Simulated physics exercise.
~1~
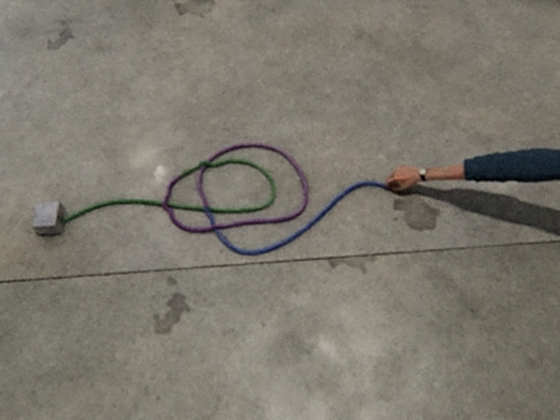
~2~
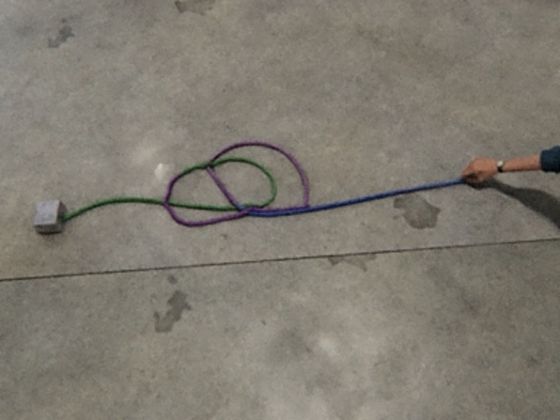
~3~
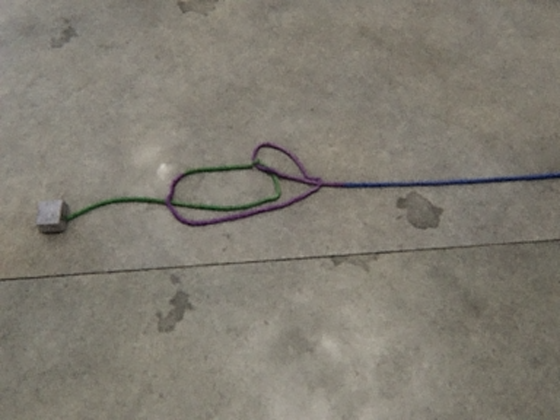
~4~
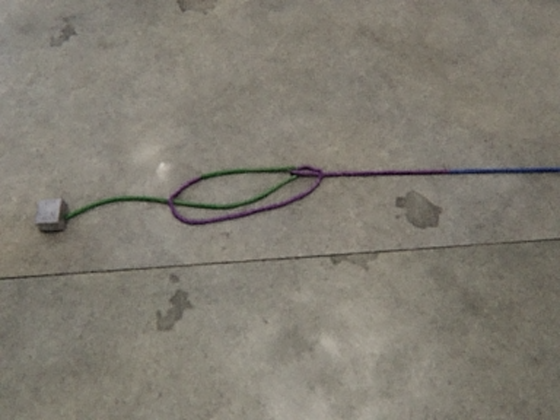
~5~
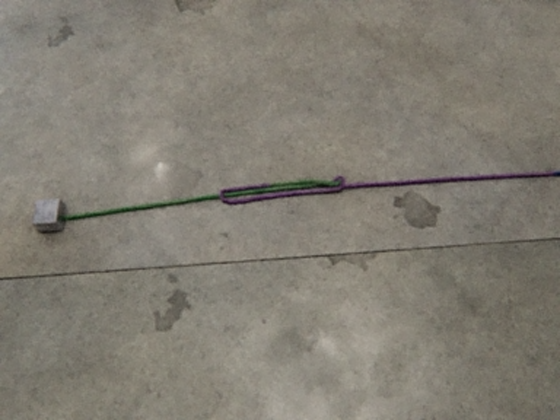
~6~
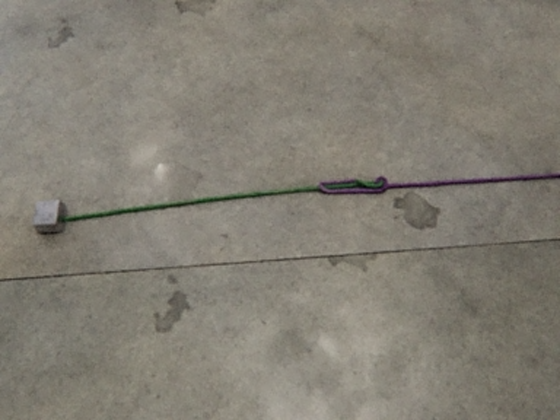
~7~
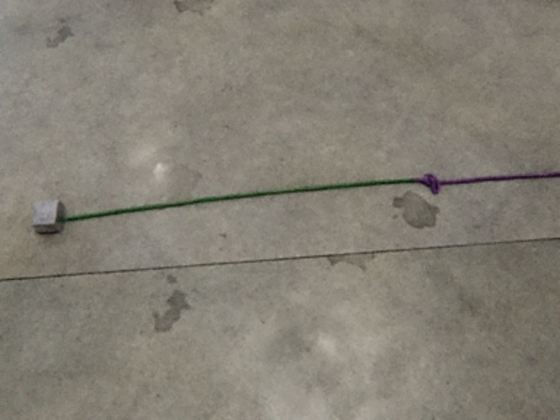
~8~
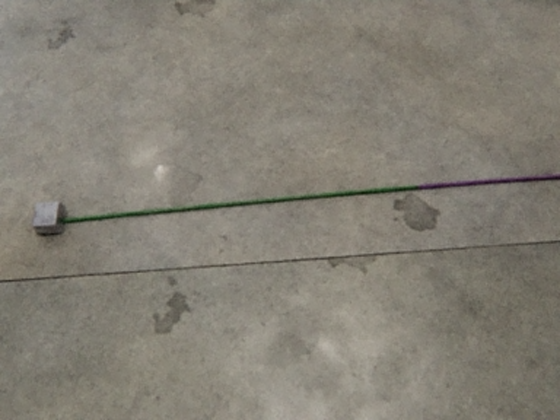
Looped green, purple and blue rope on concrete being pulled right by a hand, shrinking to a small tangle, then running straight.
